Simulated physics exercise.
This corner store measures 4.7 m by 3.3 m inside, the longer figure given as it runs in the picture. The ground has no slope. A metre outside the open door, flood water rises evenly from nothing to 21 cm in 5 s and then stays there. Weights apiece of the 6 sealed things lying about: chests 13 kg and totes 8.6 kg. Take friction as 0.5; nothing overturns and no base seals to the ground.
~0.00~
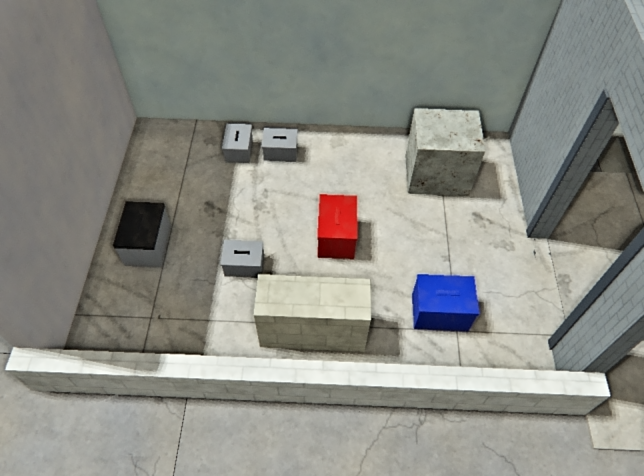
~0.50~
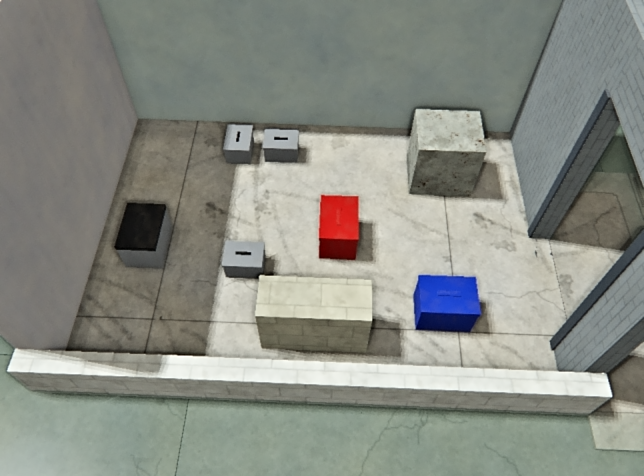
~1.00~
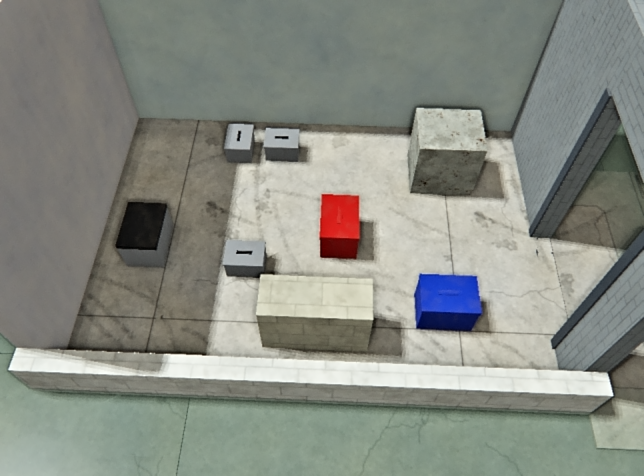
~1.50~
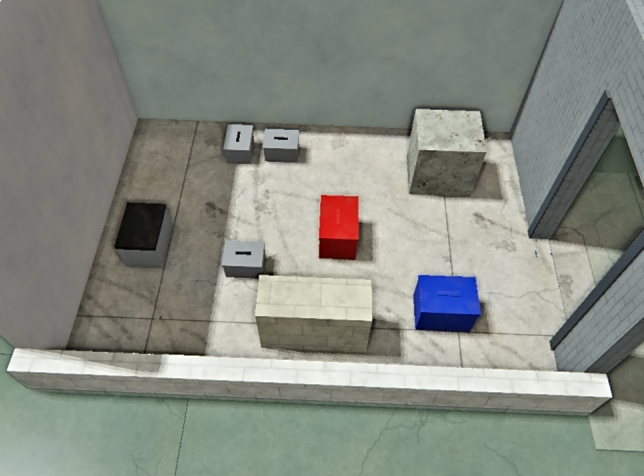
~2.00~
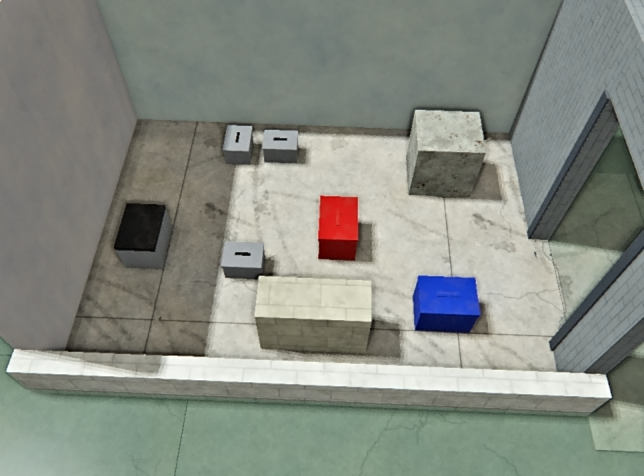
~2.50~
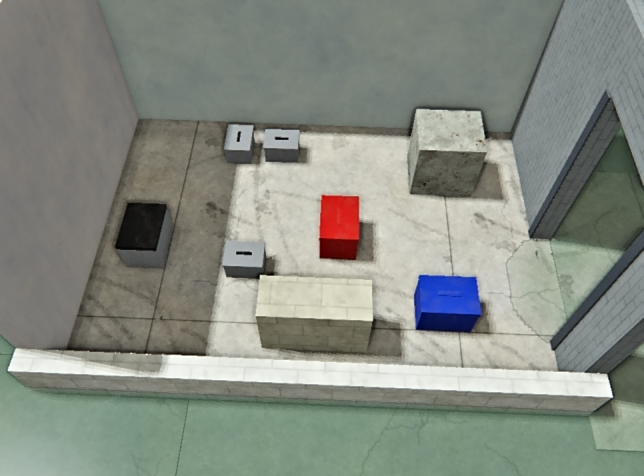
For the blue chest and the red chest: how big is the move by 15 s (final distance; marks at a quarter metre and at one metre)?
Blue chest ends far away; red chest travels far.
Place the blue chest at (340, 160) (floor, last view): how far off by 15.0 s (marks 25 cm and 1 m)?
It slides a little.
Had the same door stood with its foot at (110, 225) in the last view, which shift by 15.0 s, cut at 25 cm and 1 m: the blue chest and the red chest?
In that case the blue chest moves a short way, the red chest gets carried off.
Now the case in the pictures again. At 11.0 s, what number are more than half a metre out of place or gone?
4 of them.
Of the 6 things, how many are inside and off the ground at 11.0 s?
At that moment 6.
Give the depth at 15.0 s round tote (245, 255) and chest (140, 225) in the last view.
About 14 and 13 cm.
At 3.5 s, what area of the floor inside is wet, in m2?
Roughly 1.5 m2.
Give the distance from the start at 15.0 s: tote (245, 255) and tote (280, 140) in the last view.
In that order: 140 cm, 140 cm.
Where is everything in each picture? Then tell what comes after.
The blue chest at (448, 293) rests on the ground; the red chest at (338, 216) rests on the ground; 0.0 m2 under water; 0 of 6 have shifted, in the first frame.
The blue chest at (449, 294), on the bottom; the red chest at (339, 217) rests on the ground; 0.0 m2 under water; 0 of 6 have shifted, in the second frame.
The blue chest at (450, 293), on the bottom; the red chest at (340, 216), on the bottom; 0.0 m2 under water; 0 of 6 have shifted, in the third frame.
The blue chest at (449, 294) rests on the ground; the red chest at (339, 217), on the bottom; water covers 0.0 m2; 0 of 6 have shifted, in the fourth frame.
The blue chest at (449, 295), on the bottom; the red chest at (339, 217) rests on the ground; water covers 0.0 m2; 0 of 6 have shifted, in the fifth frame.
The blue chest at (450, 294) rests on the ground; the red chest at (340, 217) rests on the ground; water covers 0.3 m2; 0 of 6 have shifted, in the sixth frame.
After 3.5 s the blue chest is near (450, 294), 0.0 m from its start, aground; the red chest is near (340, 217), 0.0 m from its start, aground; 0 afloat.
After 6.8 s the blue chest is near (401, 297), 0.5 m from its start, aground; the red chest is near (274, 208), 0.7 m from its start, aground; 0 afloat.
After 11.0 s the blue chest is near (195, 138), 3.2 m from its start, afloat; the red chest is near (142, 157), 2.2 m from its start, afloat; 6 afloat.
After 15.0 s the blue chest is near (140, 136), 3.7 m from its start, afloat; the red chest is near (216, 300), 1.5 m from its start, afloat; 6 afloat.
